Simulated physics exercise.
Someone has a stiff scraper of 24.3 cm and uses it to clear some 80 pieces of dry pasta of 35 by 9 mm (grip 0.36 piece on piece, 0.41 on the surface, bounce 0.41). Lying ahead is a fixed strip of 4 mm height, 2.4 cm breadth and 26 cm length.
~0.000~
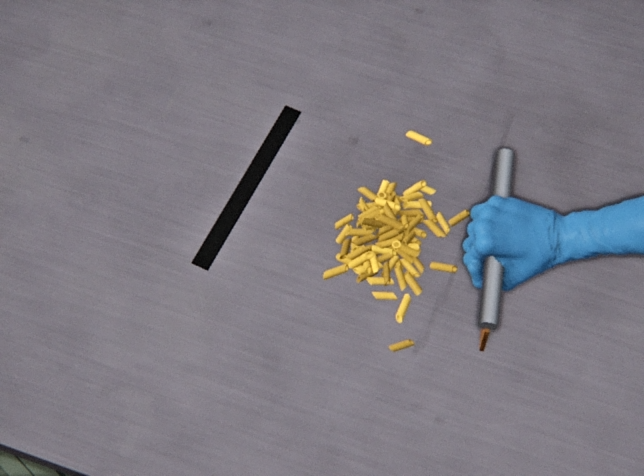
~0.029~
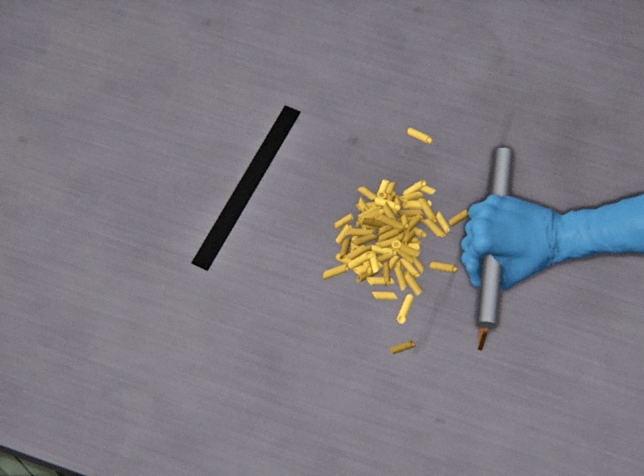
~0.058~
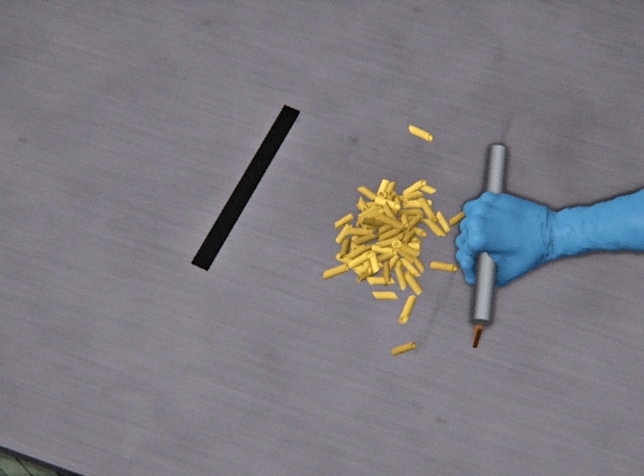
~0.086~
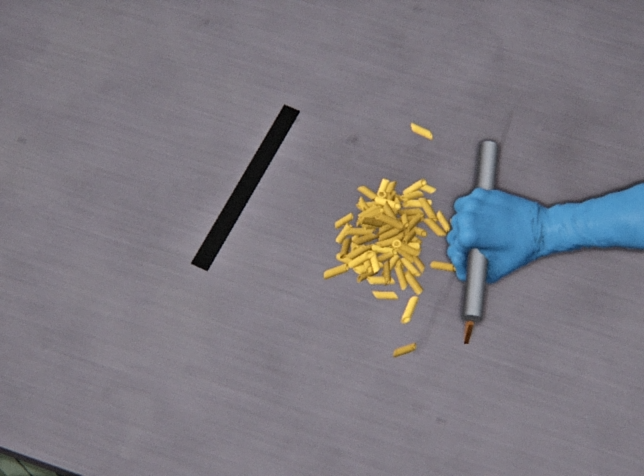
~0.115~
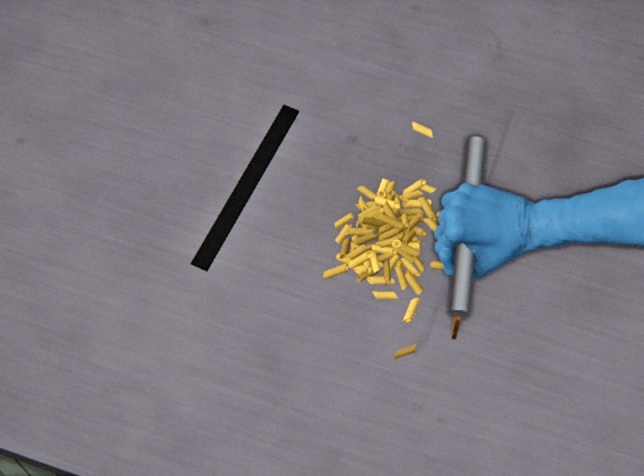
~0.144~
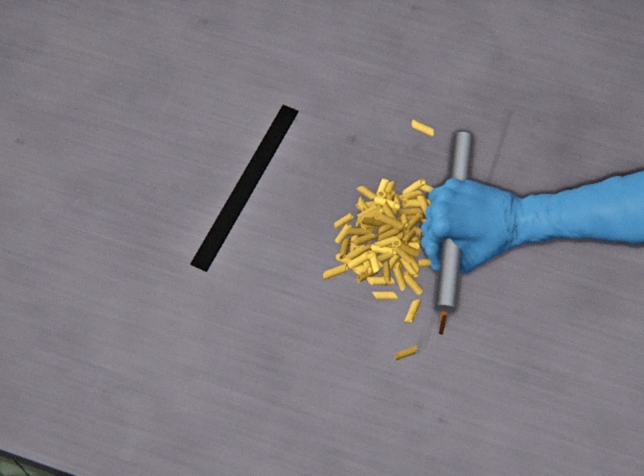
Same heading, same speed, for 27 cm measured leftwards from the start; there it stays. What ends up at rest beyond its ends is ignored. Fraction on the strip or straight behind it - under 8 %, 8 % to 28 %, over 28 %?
8 % to 28 %.
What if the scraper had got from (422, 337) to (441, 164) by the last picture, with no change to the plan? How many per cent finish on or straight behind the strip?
Above 15.
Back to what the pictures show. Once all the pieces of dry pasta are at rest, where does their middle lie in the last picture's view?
Somewhere near pixel (263, 208).
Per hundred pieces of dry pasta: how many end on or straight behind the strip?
Share: Some 15 %.
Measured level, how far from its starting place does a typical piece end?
Roughly 18 cm.
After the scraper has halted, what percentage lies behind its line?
Roughly 5 per cent.
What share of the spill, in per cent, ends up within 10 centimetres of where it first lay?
I'd put it at around 5 per cent.
Then, at 0.36 s, scraper 18 cm from its start, spill 17 cm wide; elsewhere 100 %.
After 0.57 s, scraper 27 cm from its start, spill 20 cm wide; on or straight behind the strip 10 %, elsewhere 90 %.
Then, at 0.76 s, scraper 27 cm from its start, spill 21 cm wide; on or straight behind the strip 15 %, elsewhere 85 %.
In the end, at 2.2 s, on or straight behind the strip 15 %, elsewhere 85 %.
